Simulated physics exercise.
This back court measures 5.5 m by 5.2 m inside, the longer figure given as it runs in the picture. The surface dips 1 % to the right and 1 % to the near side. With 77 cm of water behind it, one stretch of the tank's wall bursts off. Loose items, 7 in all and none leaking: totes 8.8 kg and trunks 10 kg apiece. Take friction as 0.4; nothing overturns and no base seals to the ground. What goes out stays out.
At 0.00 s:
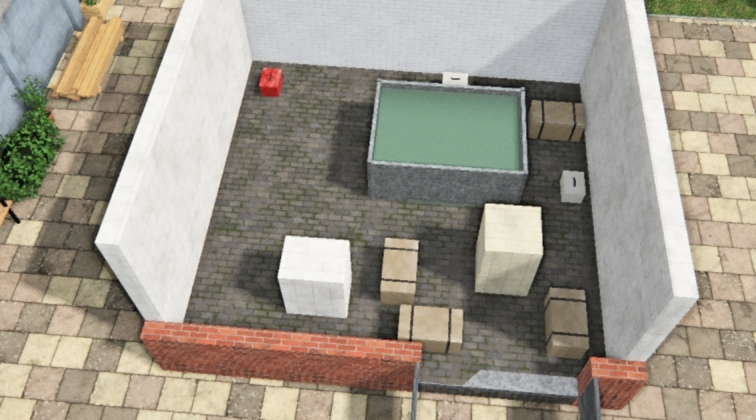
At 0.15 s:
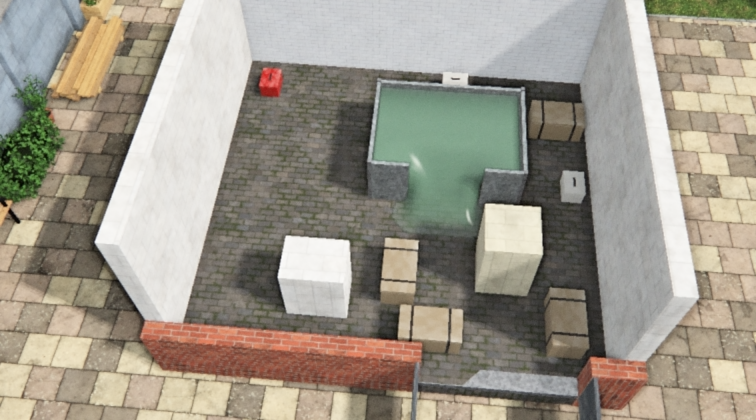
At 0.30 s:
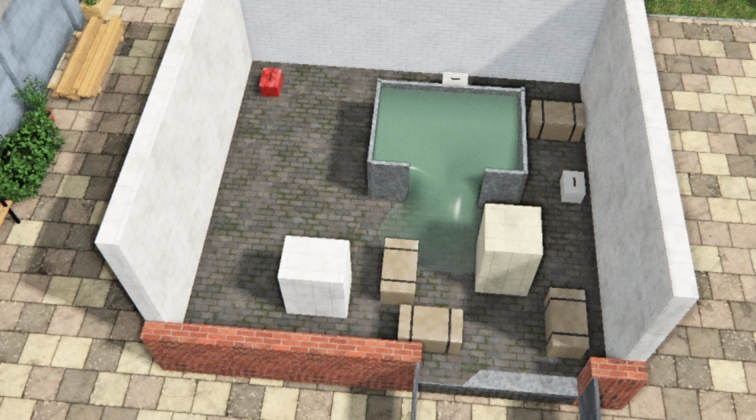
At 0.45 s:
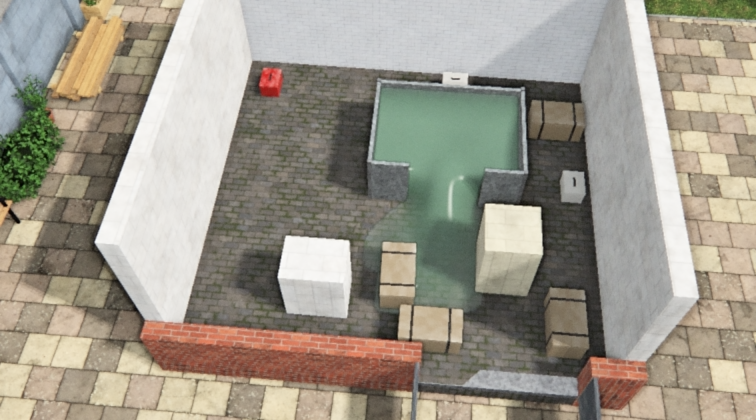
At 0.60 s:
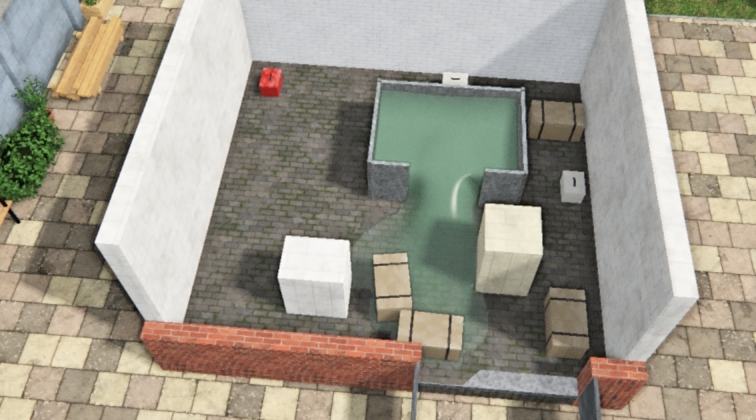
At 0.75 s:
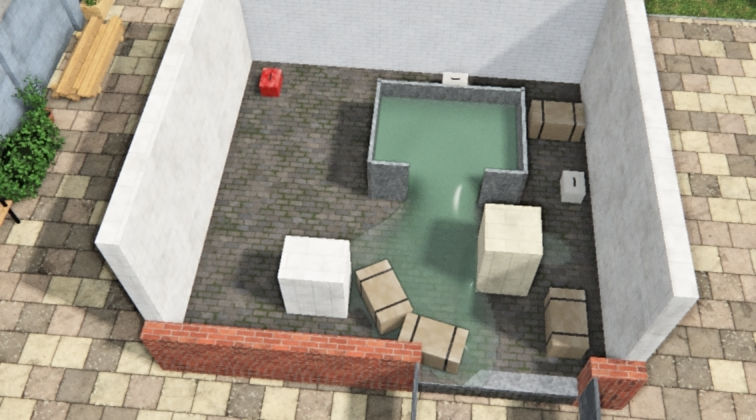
A grey-walled tank of green water stands toward the back of a white-walled, dark-paved court, viewed steadily from high above the low brick front wall. Strapped tan trunks, a white block and a taller cream block occupy the floor, with a small red container at back left. The tank's near wall opens, water spreads forward between the blocks, and two trunks near the front shift and turn.
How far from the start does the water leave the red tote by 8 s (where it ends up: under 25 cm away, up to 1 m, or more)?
Red tote barely shifts.
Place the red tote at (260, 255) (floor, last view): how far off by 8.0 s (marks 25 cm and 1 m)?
It gets carried off.
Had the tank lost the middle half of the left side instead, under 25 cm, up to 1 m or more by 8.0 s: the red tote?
Then the red tote ends far away.
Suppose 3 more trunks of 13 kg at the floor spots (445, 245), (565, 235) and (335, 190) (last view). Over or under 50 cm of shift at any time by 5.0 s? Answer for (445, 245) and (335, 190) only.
In that order: More, short of it.
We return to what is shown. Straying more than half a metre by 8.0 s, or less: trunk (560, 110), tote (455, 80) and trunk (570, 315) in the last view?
In that order: Past it, under, under.
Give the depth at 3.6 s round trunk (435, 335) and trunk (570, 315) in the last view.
About 4 and 3 cm.
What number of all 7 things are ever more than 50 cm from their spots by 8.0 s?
That makes 3.
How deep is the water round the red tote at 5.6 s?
Roughly 3 cm.
After 1.6 s the red tote is near (270, 77), 0.0 m from its start, aground; 0 of 7 are out; 2 afloat.
After 3.6 s the red tote is near (270, 77), 0.0 m from its start, aground; 0 of 7 are out; 1 afloat.
After 5.6 s the red tote is near (270, 77), 0.0 m from its start, aground; 0 of 7 are out; 3 afloat.
After 8.0 s the red tote is near (270, 77), 0.0 m from its start, aground; 0 of 7 are out; 4 afloat.
